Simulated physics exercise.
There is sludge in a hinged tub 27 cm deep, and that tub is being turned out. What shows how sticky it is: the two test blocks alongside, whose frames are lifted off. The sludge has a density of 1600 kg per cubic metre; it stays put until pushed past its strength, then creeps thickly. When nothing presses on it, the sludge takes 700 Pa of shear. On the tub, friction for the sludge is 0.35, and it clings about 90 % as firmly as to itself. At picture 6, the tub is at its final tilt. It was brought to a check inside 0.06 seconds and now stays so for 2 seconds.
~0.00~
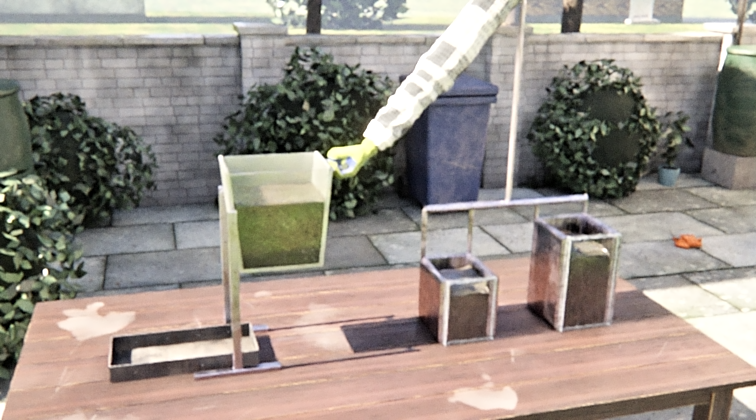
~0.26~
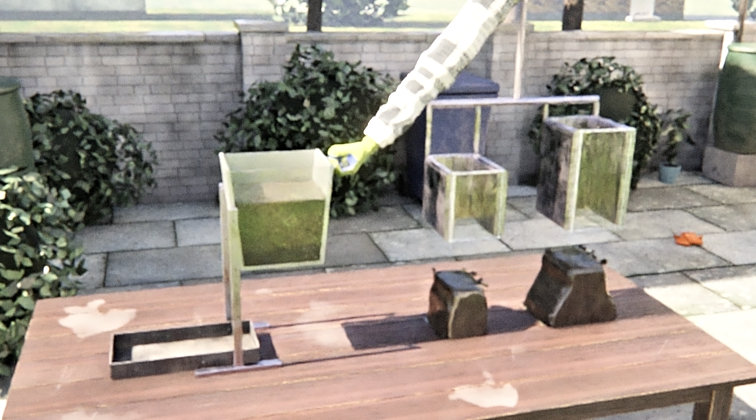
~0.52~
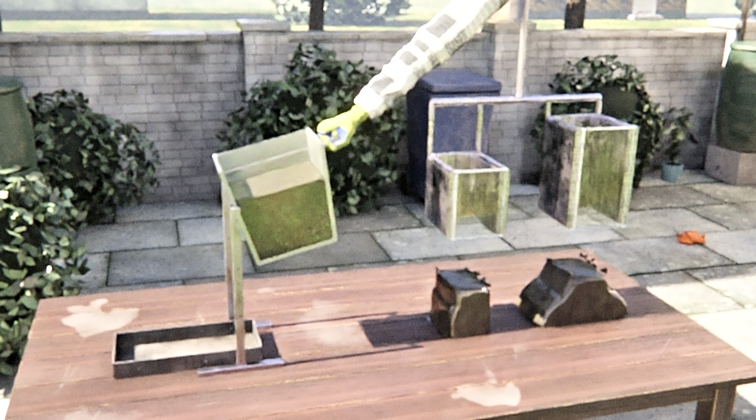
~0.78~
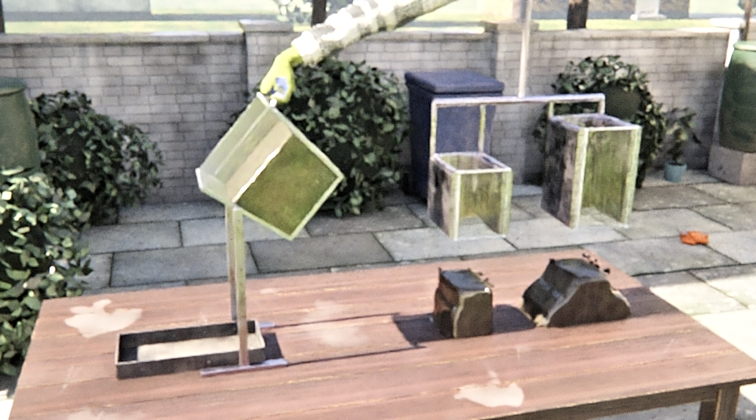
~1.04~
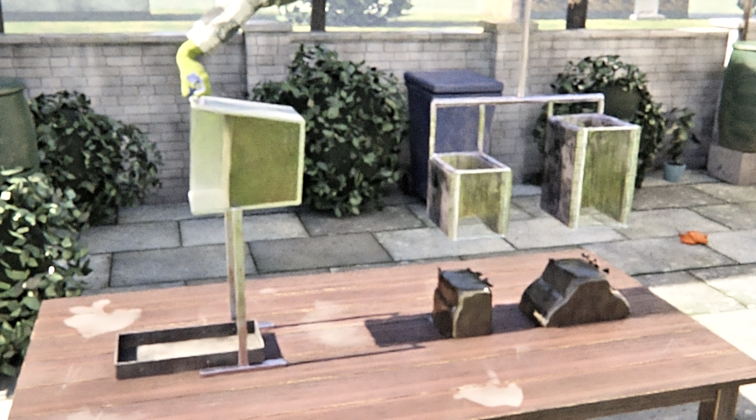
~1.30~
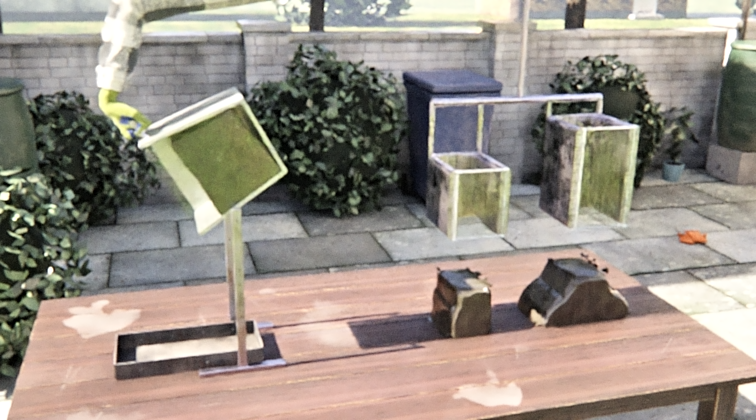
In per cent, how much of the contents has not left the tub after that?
Expect about 0 out of 100.
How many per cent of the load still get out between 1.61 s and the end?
I reckon it's around 14 in a hundred.
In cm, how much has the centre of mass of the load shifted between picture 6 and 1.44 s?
Shift: Roughly 11 cm.
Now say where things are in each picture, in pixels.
Handle-side rim at (329, 169), tilt 0 degrees; highest point of the sludge at (253, 204); test blocks 17 cm, 26 cm high (left to right), in the first frame.
Handle-side rim at (330, 166), tilt 0 degrees; highest point of the sludge at (254, 202); test blocks 16 cm, 20 cm high (left to right), in the second frame.
Handle-side rim at (320, 144), tilt 14 degrees; highest point of the sludge at (318, 179); test blocks 16 cm, 17 cm high (left to right), in the third frame.
Handle-side rim at (267, 107), tilt 50 degrees; highest point of the sludge at (294, 136); test blocks 16 cm, 17 cm high (left to right), in the fourth frame.
Handle-side rim at (195, 110), tilt 86 degrees; highest point of the sludge at (239, 117); test blocks 16 cm, 17 cm high (left to right), in the fifth frame.
Handle-side rim at (142, 149), tilt 119 degrees; highest point of the sludge at (228, 111); test blocks 16 cm, 17 cm high (left to right), in the sixth frame.
By 1.44 s, the tub is at 119 degrees and holds 80 %.
By 1.61 s, the tub is at 119 degrees and holds 14 %.
By 1.78 s, the tub is at 119 degrees and holds 0 %.
By 1.95 s, the tub is at 119 degrees and holds 0 %.
By 3.30 s, at the end, the tub is at 119 degrees and holds 0 %.
